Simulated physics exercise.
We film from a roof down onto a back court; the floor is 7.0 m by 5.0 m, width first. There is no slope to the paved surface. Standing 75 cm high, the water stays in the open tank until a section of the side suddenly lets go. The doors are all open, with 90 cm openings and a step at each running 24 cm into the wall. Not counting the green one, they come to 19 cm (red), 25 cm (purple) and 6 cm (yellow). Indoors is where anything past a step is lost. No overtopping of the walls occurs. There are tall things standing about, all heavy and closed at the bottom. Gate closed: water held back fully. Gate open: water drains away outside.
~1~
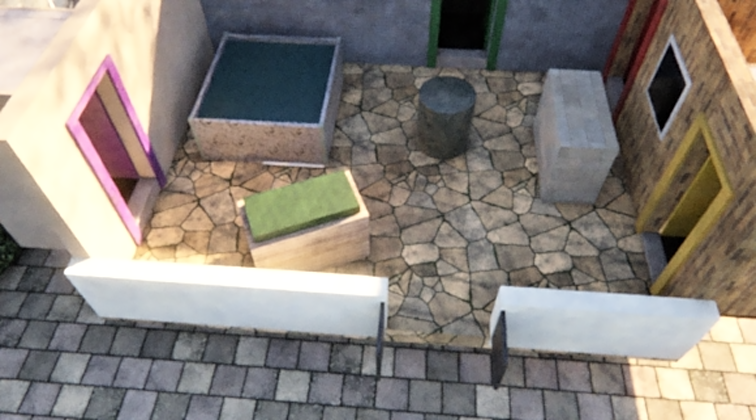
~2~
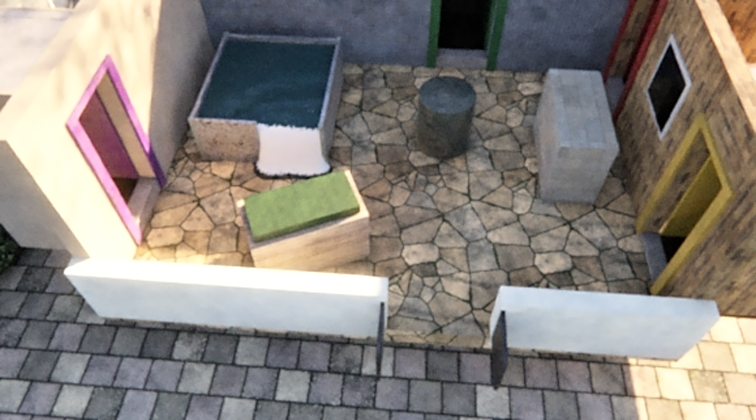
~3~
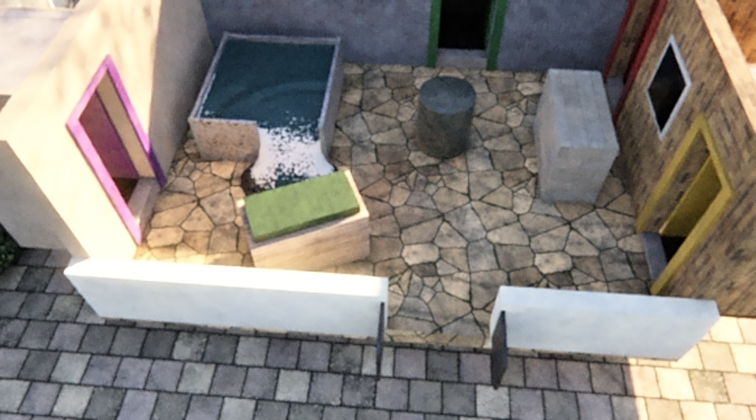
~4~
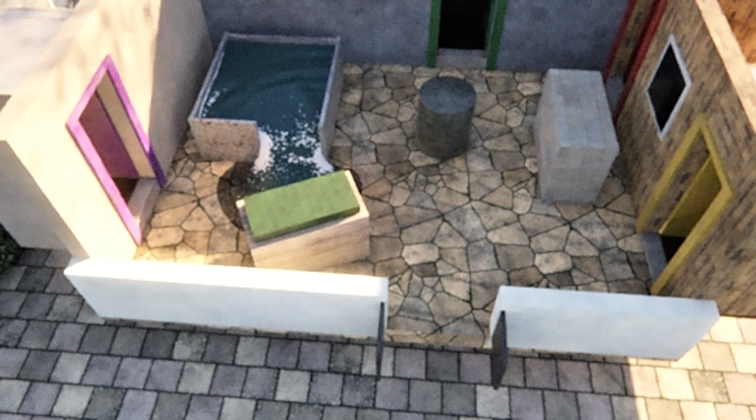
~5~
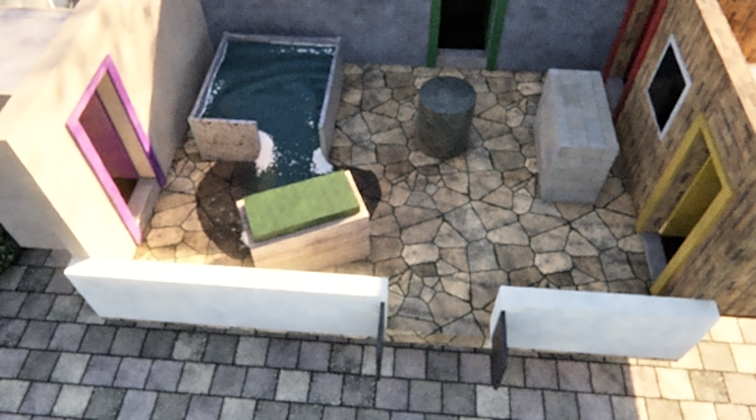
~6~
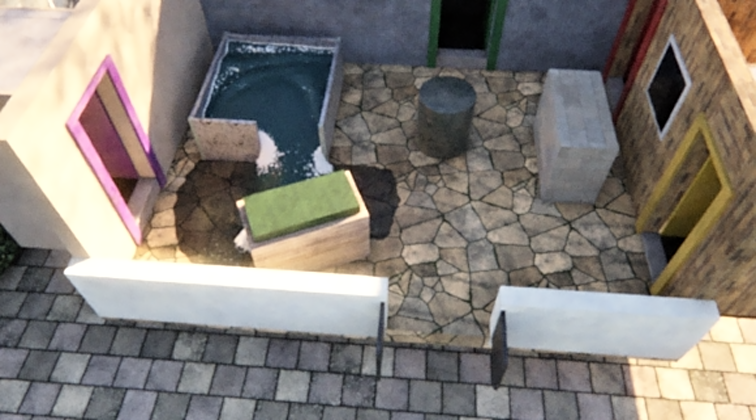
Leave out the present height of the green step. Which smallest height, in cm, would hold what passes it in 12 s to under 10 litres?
It would have to be roughly 8 cm high.
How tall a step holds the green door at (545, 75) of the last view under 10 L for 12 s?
Roughly 9.5 cm.
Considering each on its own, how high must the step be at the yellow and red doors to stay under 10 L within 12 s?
About 11.5 cm at yellow and about 11.5 cm at red.
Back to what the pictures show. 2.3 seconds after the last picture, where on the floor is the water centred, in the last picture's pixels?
It lies near (285, 171) in the last picture.
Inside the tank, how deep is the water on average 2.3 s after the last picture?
On average, around 33 cm.
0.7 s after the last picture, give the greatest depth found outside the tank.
I'd estimate roughly 54 cm.
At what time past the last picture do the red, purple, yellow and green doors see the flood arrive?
For red it's 5.0 s, for purple 0.2 s, for yellow 1.8 s, and for green 3.4 s.
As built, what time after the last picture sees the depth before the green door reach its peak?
Roughly at 6.5 s.
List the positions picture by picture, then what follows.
The first frame shows the open tank at (271, 81) is whole and still, 75 cm deep; the green door at (467, 19) is dry.
In the second frame, the front is at a hidden place, 0.3 m from the gap at (293, 151); 0.3 m2 of floor is wet, 75 cm left at the back.
In the third frame, the front is at a hidden place, 0.8 m from the gap at (293, 152); 0.9 m2 of floor is wet, 75 cm left at the back.
In the fourth frame, the front is at a hidden place, 1.4 m from the gap at (293, 153); 2.1 m2 of floor is wet, 75 cm left at the back.
In the fifth frame, water pours out at (293, 152) and has run 1.8 m, to (244, 254); about 7 cm deep outside, 70 cm at the back.
In the sixth frame, water pours out at (293, 152) and has run 2.2 m, to a hidden place; about 5 cm deep outside, 64 cm at the back; 3.1 m in a straight line remain to the green door at (467, 19).
Then, 0.7 s after the last picture water covers 20 % of the floor, deepest (54 cm) near (300, 216); it has not reached the green door.
Then, 2.3 s after the last picture water covers 60 % of the floor, deepest (32 cm) near (119, 292); it has not reached the green door.
Then, 11.3 s after the last picture water covers 95 % of the floor, deepest (12 cm) near (215, 61); 9 cm at the green door, 0 litres in over its 23 cm step.
At the green door as built, the water peaked near 11 cm, 6.5 s after the last picture.
With a step of 6.5 cm, 19 litres would have come in within the 12 s; with 9 cm, 4 litres. So under 10 litres takes about 8 cm.
